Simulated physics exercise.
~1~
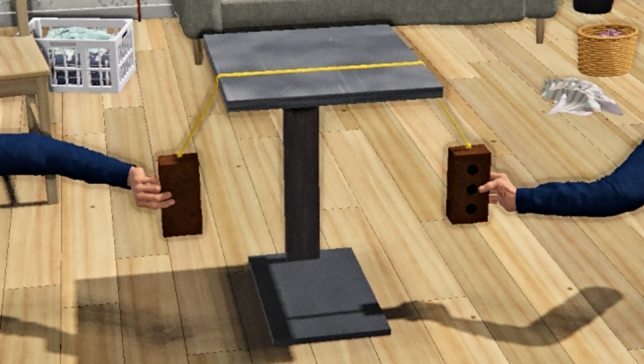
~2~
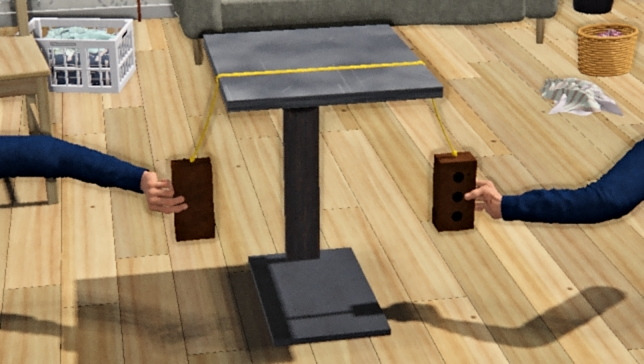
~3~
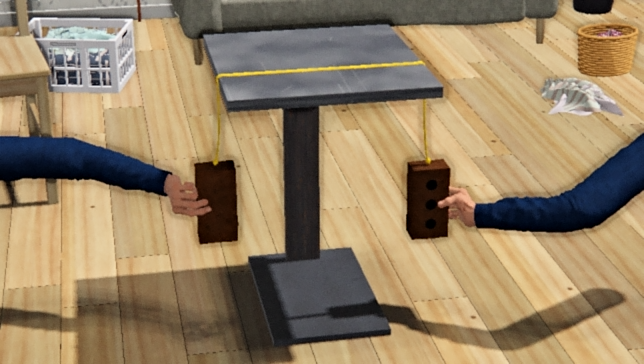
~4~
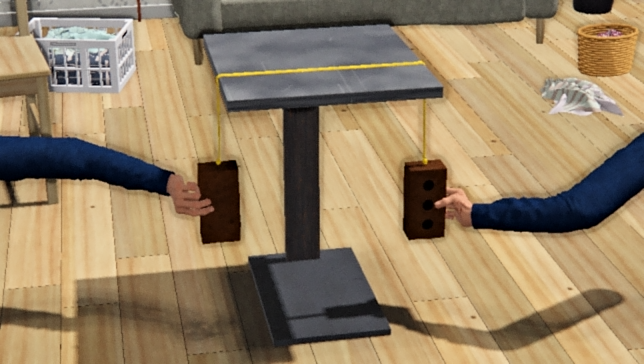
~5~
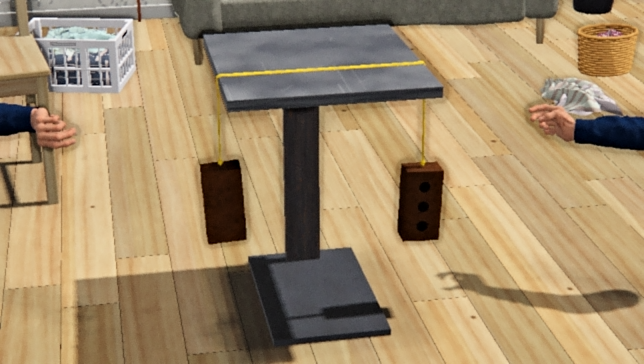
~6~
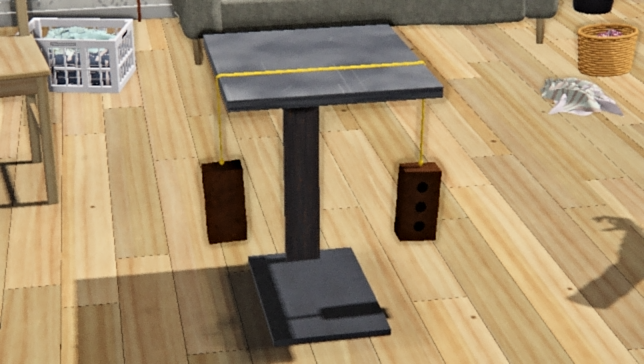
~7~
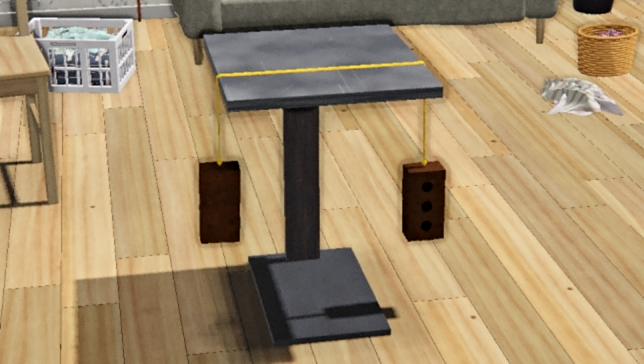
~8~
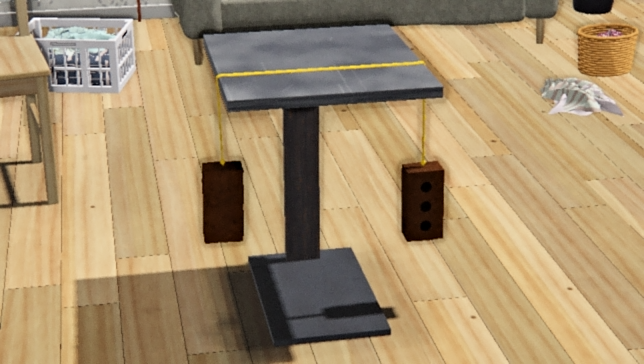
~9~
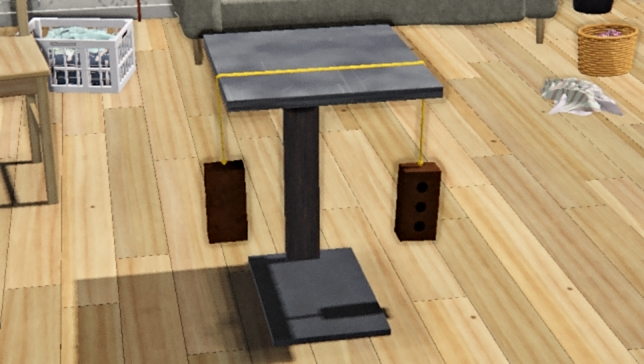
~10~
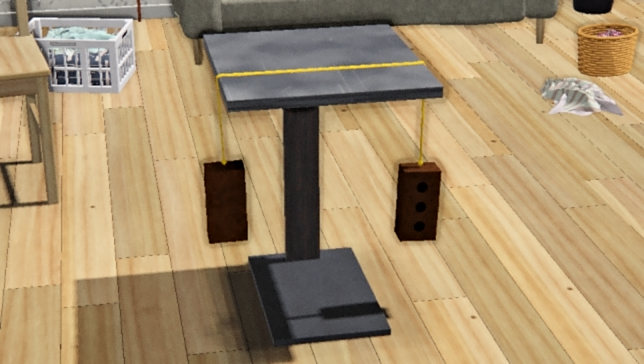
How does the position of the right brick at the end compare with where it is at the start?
It ends up closer to the table's central post and slightly lower, hanging beneath the right edge of the tabletop instead of being held out to the right.
